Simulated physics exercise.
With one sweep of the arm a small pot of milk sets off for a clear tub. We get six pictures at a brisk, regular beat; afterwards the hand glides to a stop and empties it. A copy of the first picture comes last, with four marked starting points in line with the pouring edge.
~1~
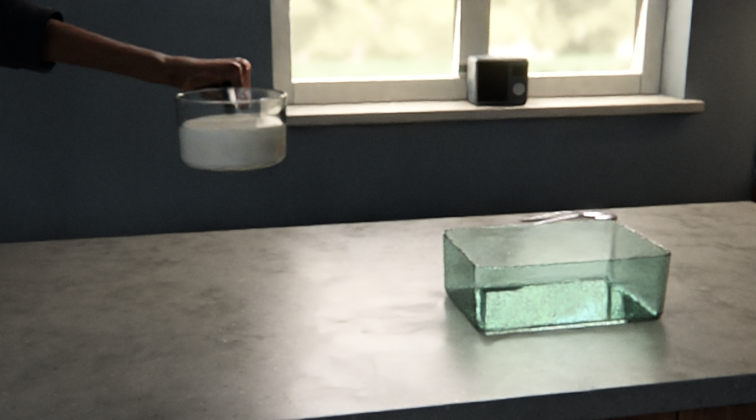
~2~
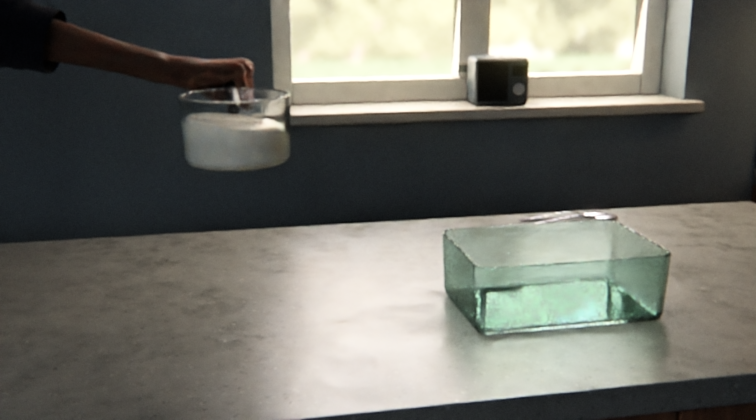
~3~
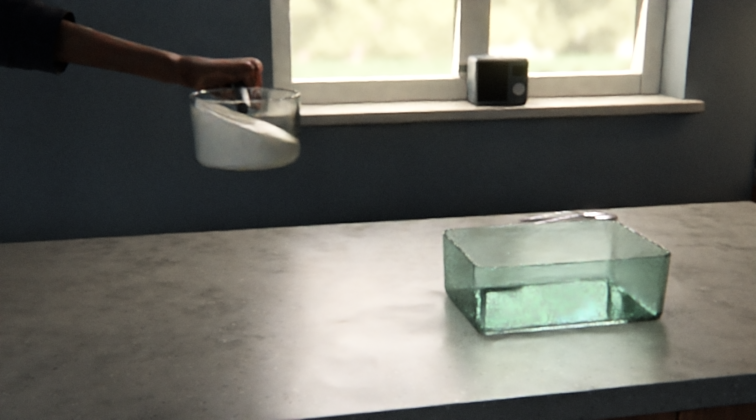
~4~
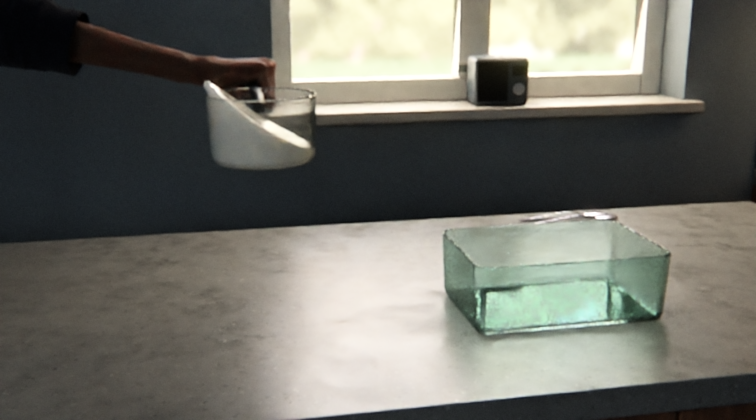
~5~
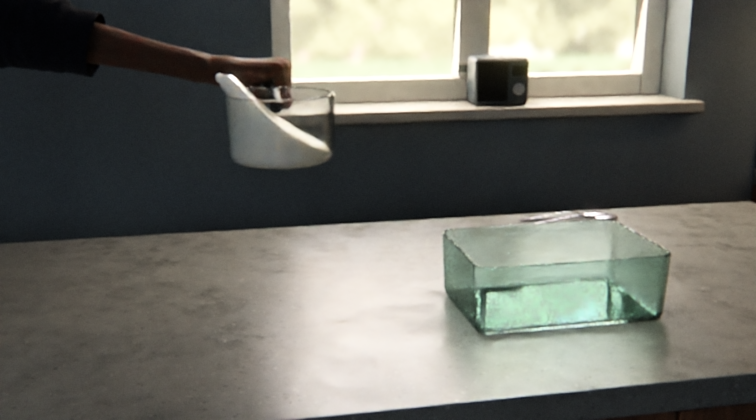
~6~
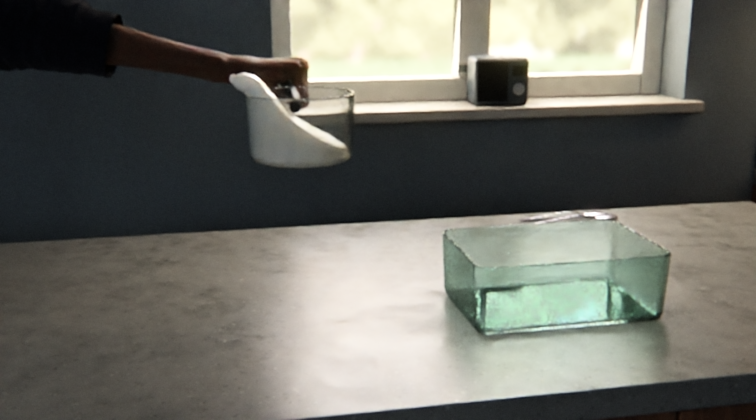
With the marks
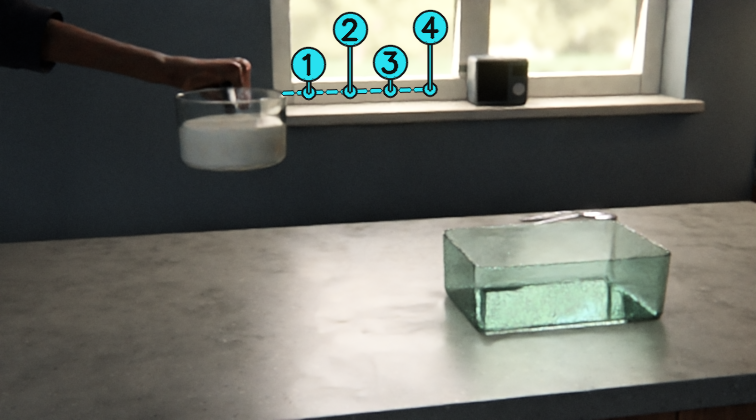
An arm moves a clear pot of milk rightward, and the milk surges up its left side.
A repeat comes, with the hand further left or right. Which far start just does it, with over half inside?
I would pick spot 2.
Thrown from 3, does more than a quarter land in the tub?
Yes, it does.
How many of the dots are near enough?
Three of the four.
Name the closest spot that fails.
Here it is spot 1.
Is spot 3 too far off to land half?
No.
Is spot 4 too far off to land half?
No, not at all.
On the marked copy, 1 at (308, 92); 2 at (350, 91); 3 at (390, 90); 4 at (430, 89).
With 1, about 20 % lands in the tub, 77 % falls short and 3 % goes beside or beyond.
With 2, about 84 % lands in the tub, 8 % falls short and 8 % goes beside or beyond.
With 3, about 87 % lands in the tub, 5 % falls short and 8 % goes beside or beyond.
With 4, about 87 % lands in the tub, 5 % falls short and 8 % goes beside or beyond.
